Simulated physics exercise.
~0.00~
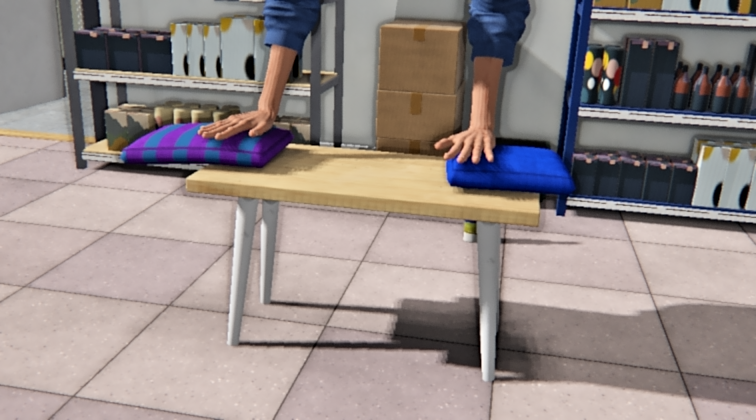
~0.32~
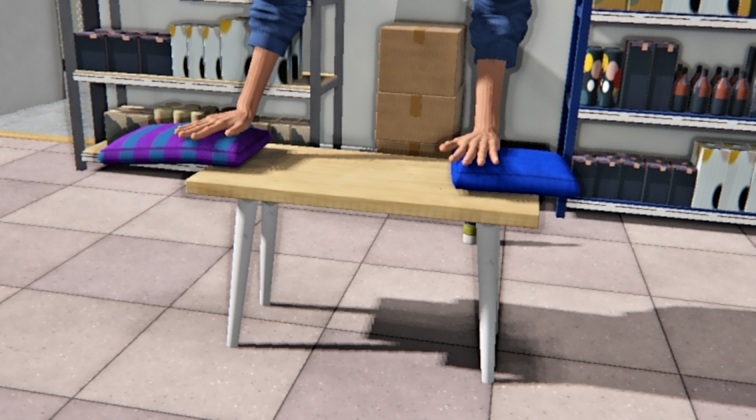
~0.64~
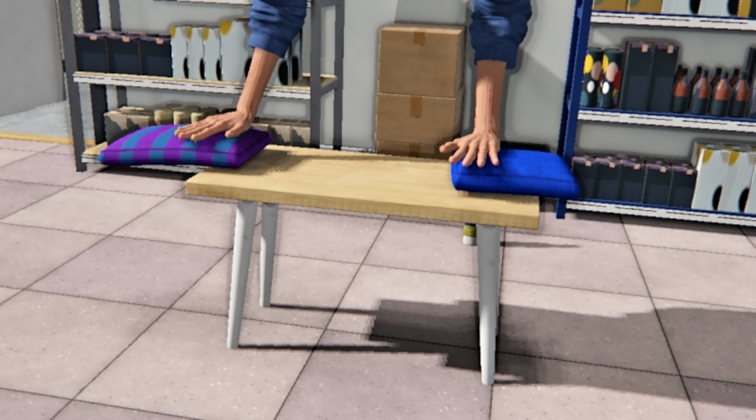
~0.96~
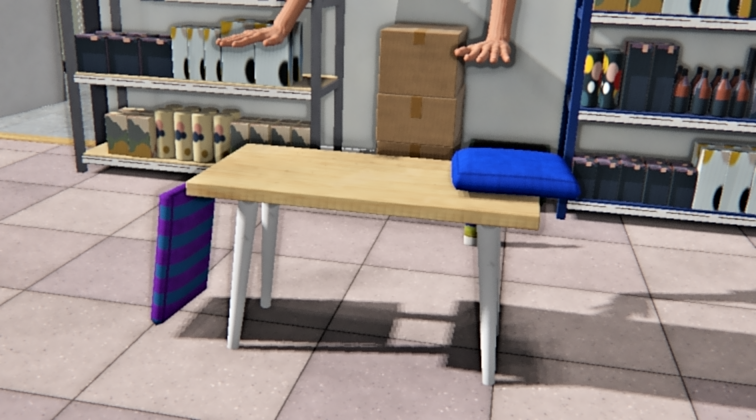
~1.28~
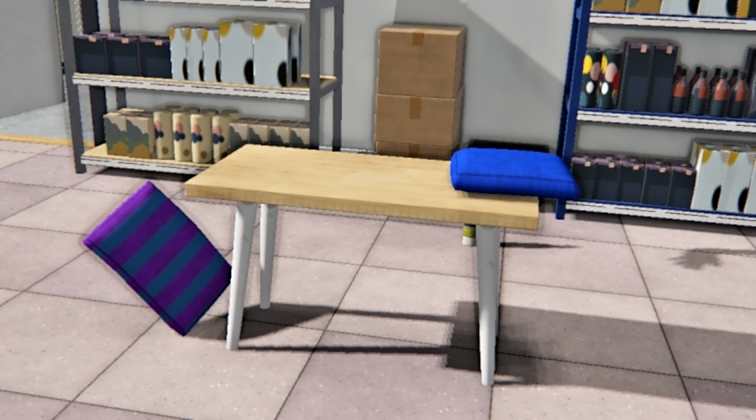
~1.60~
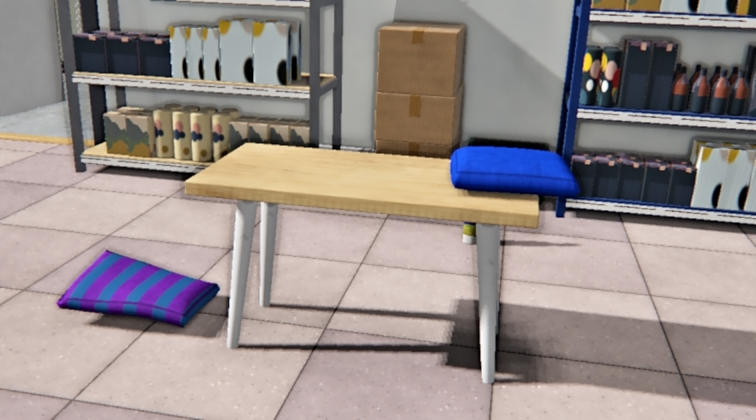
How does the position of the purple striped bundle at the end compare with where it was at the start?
At the start it rests on the left end of the table under a hand, and at the end it lies on the tiled floor, lower down and farther to the left.
